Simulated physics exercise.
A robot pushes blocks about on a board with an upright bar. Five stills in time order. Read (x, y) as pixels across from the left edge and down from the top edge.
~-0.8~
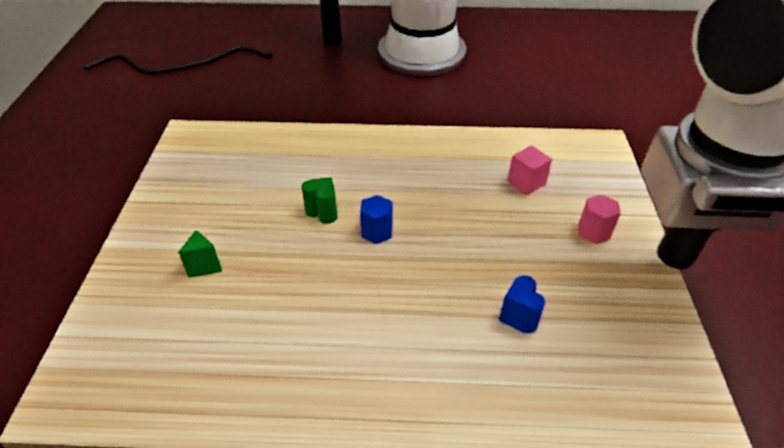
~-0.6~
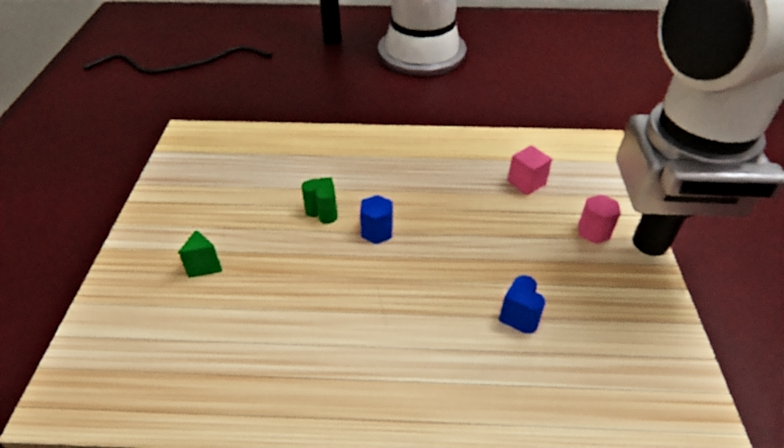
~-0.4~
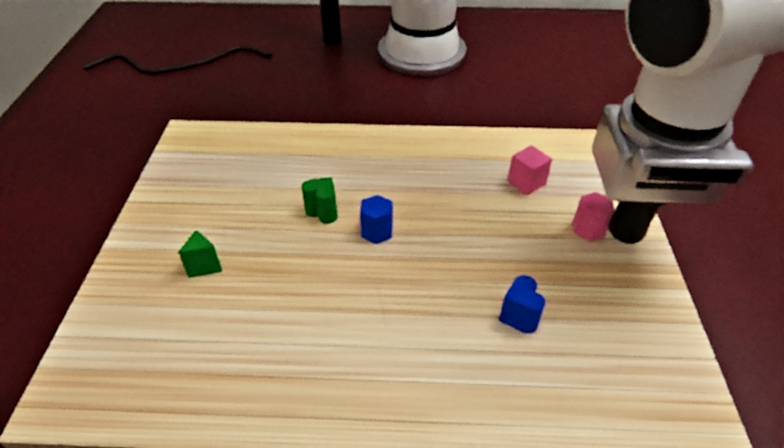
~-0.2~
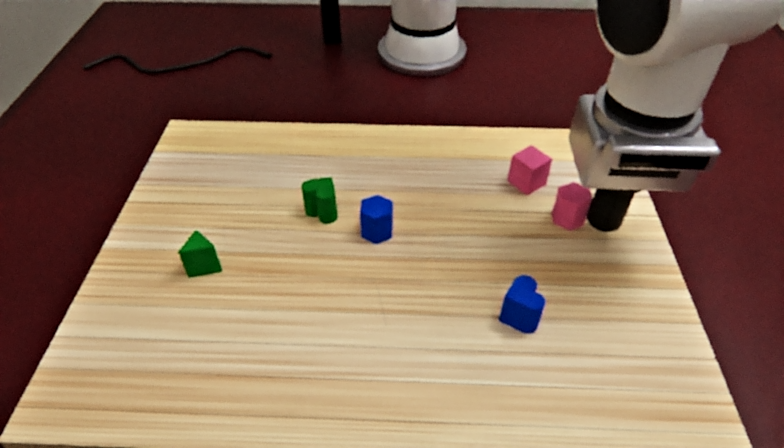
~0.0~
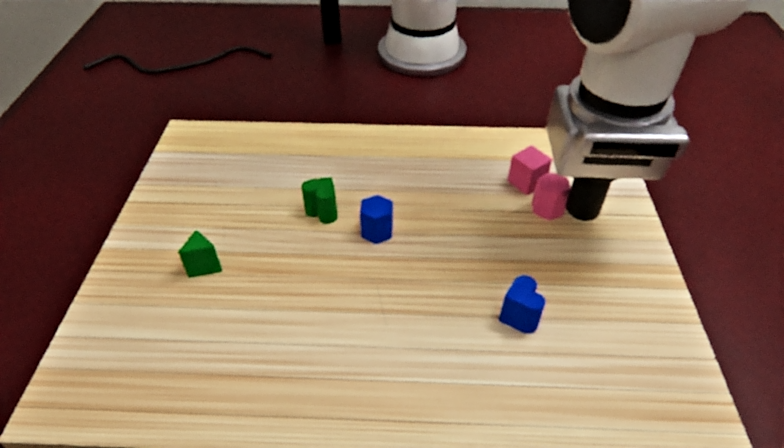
The clip opens on a wooden board scattered with green, blue and pink blocks, a robot arm at its right edge. The arm moves its dark upright bar left to the pink hexagonal block, then pushes that block left and slightly away until it sits close beside the pink square block.
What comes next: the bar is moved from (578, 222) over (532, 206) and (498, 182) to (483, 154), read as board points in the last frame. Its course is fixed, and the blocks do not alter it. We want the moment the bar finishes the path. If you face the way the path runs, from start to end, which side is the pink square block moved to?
Answer: Rightward.
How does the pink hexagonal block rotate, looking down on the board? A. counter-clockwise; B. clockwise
My answer is option A.
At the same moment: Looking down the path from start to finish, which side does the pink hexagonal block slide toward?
It is displaced to the left.
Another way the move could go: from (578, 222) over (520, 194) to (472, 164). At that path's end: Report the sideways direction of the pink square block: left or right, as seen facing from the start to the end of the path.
That block drifts right.
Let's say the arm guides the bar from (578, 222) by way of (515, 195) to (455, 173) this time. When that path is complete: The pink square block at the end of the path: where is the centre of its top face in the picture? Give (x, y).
It is at (521, 147).
What follows on the original path. One third of the way, bar at (534, 195); pink square block at (522, 149), turned 60° clockwise; pink hexagonal block at (509, 166).
Two thirds of the way, bar at (500, 170); pink square block at (521, 142), turned 85° clockwise; pink hexagonal block at (472, 149), turned 30° anticlockwise.
At the end, bar at (485, 143); pink square block at (523, 138), turned 110° clockwise; pink hexagonal block at (463, 144), turned 70° anticlockwise.
